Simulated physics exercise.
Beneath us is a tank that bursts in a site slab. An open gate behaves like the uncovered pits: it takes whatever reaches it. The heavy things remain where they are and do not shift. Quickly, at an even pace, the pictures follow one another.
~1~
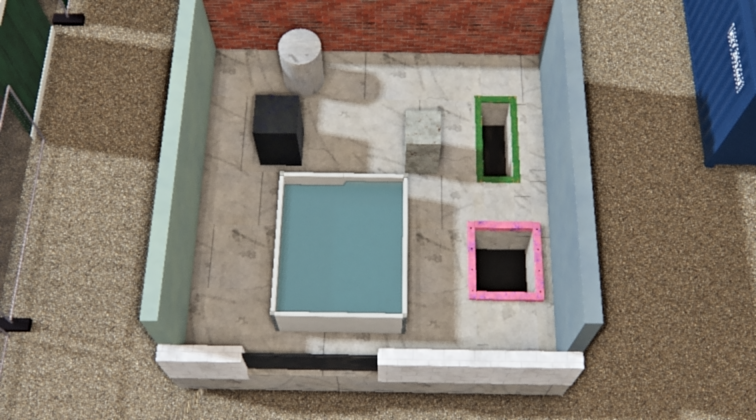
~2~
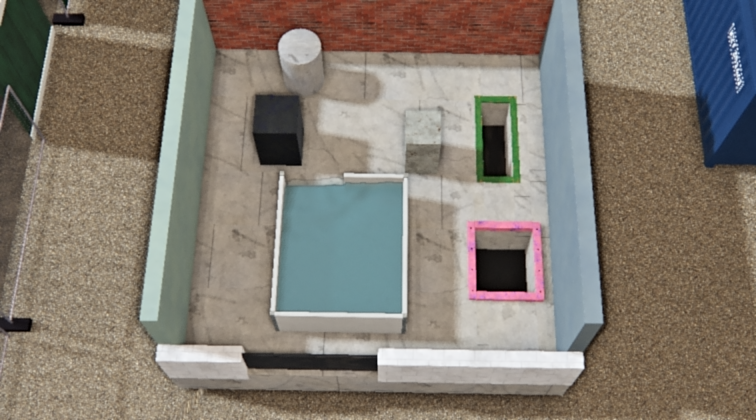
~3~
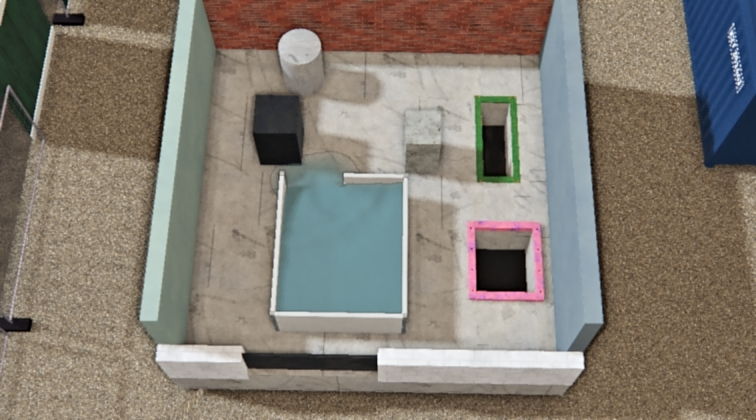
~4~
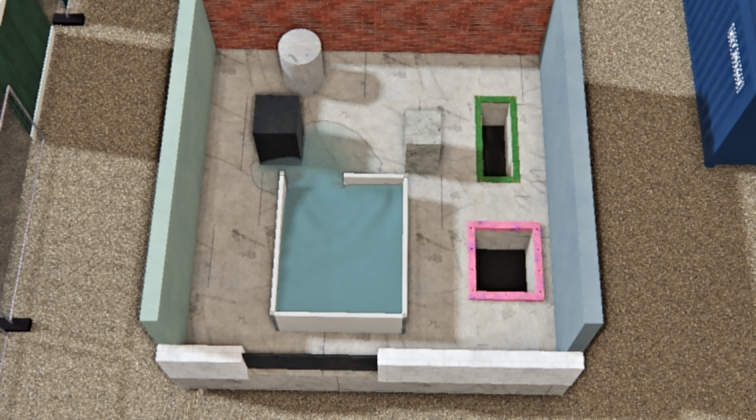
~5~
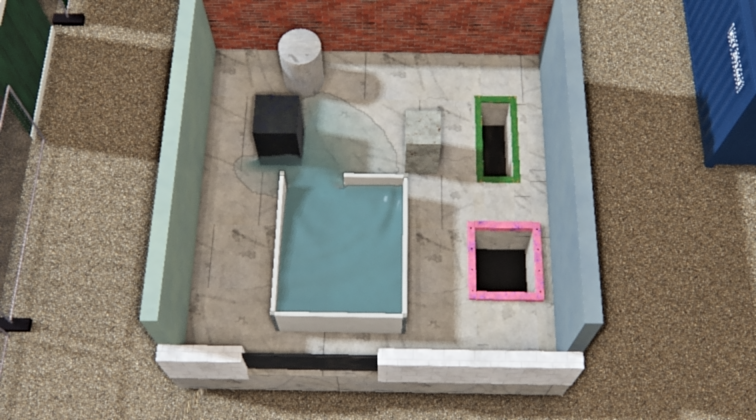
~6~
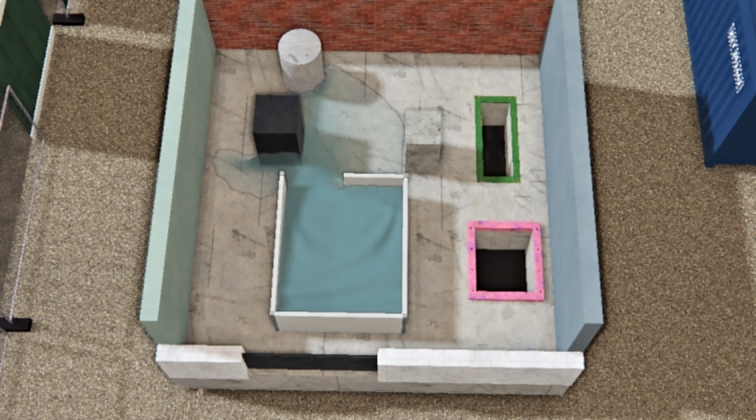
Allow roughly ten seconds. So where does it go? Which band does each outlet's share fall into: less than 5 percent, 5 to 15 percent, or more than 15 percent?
Shares: The gate, less than 5 percent; the pink pit, less than 5 percent; the green pit, more than 15 percent.
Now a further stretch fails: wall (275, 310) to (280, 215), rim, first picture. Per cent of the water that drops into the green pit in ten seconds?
In percent, green takes 20.
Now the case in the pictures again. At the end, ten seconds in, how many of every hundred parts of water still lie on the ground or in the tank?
72 %.
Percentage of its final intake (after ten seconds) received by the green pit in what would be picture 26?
By then roughly 10 percent of the ten-second total is in.
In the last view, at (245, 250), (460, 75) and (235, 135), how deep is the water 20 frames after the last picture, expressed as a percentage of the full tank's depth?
I'd say around 4 per cent, then 16 per cent, then 6 per cent.
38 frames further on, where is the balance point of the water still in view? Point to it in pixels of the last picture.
Roughly (346, 195).
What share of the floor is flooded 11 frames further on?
Estimate: Some 50 in a hundred.
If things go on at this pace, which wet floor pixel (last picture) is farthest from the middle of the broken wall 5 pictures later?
Pixel estimate: (429, 56).
A moment on, water covers 35 % of the floor; the gate 0 %, the pink pit 0 %, the green pit 0 %.
Next, water covers 50 % of the floor; the gate 0 %, the pink pit 0 %, the green pit 0 %.
Then, water covers 65 % of the floor; the gate 0 %, the pink pit 0 %, the green pit 3 %.
Later, water covers 85 % of the floor; the gate 0 %, the pink pit 1 %, the green pit 14 %.
In the end, water covers 95 % of the floor; the gate 0 %, the pink pit 2 %, the green pit 27 %.
